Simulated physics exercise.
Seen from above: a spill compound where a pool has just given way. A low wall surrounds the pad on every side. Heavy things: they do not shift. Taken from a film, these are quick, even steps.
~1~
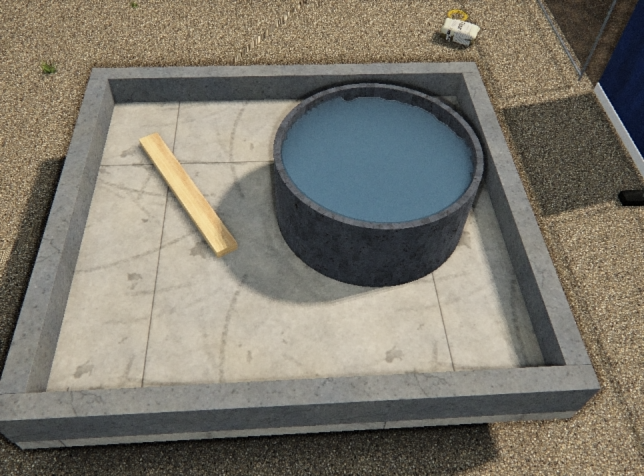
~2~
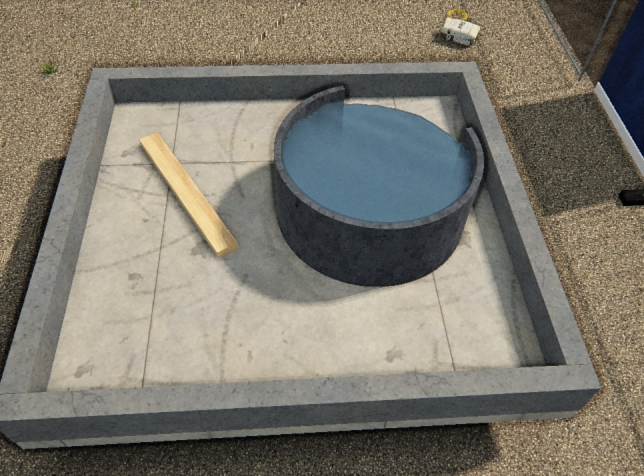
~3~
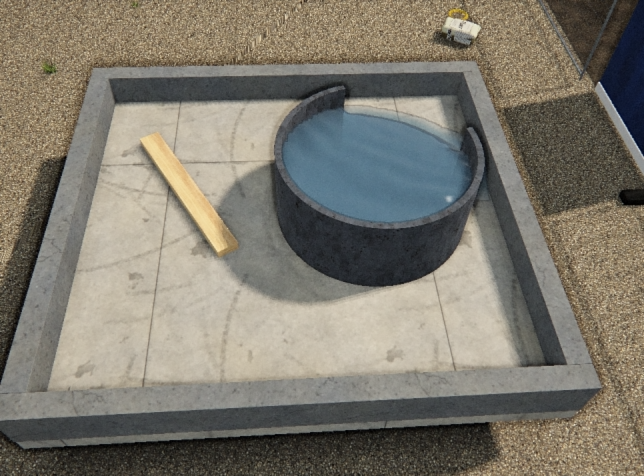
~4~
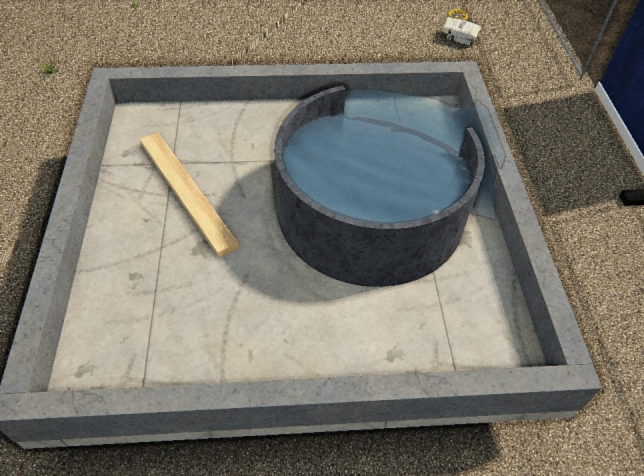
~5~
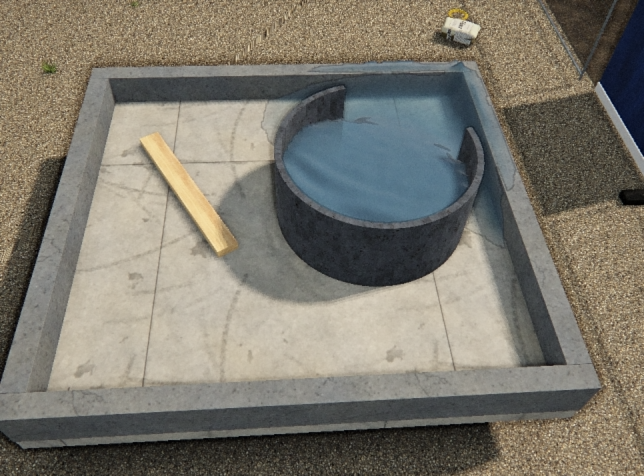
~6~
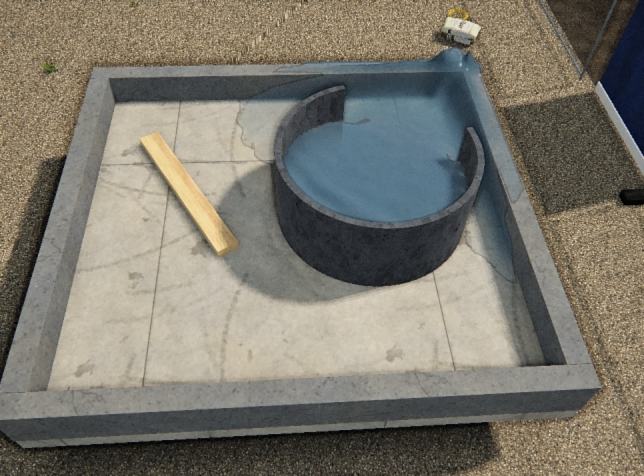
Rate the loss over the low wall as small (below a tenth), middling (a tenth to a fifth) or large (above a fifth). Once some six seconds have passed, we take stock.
Middling.
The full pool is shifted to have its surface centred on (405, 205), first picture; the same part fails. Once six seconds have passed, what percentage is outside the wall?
Close to 14 parts in a hundred.
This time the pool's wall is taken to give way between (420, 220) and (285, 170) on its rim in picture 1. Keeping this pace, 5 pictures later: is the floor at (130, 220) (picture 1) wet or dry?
That spot ends up spared.
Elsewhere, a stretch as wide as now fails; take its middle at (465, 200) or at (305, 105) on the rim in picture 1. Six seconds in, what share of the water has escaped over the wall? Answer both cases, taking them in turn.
16 and 10 %.
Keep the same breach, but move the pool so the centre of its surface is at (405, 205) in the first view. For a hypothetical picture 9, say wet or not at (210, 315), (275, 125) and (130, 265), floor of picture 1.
Stays dry, gets wet, stays dry.
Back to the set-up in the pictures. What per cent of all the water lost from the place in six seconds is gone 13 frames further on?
Share gone by then: About 95 %.
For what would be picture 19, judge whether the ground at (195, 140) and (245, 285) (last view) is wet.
The first will be swamped and the second spared.
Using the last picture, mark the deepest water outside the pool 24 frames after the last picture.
Look close to (113, 122).
A moment on, water covers 30 % of the floor; the low wall has let 3 % over.
Next, water covers 35 % of the floor; the low wall has let 7 % over.
Then, water covers 55 % of the floor; the low wall has let 15 % over.
Later, water covers 80 % of the floor; the low wall has let 16 % over.
In the end, water covers 85 % of the floor; the low wall has let 16 % over.
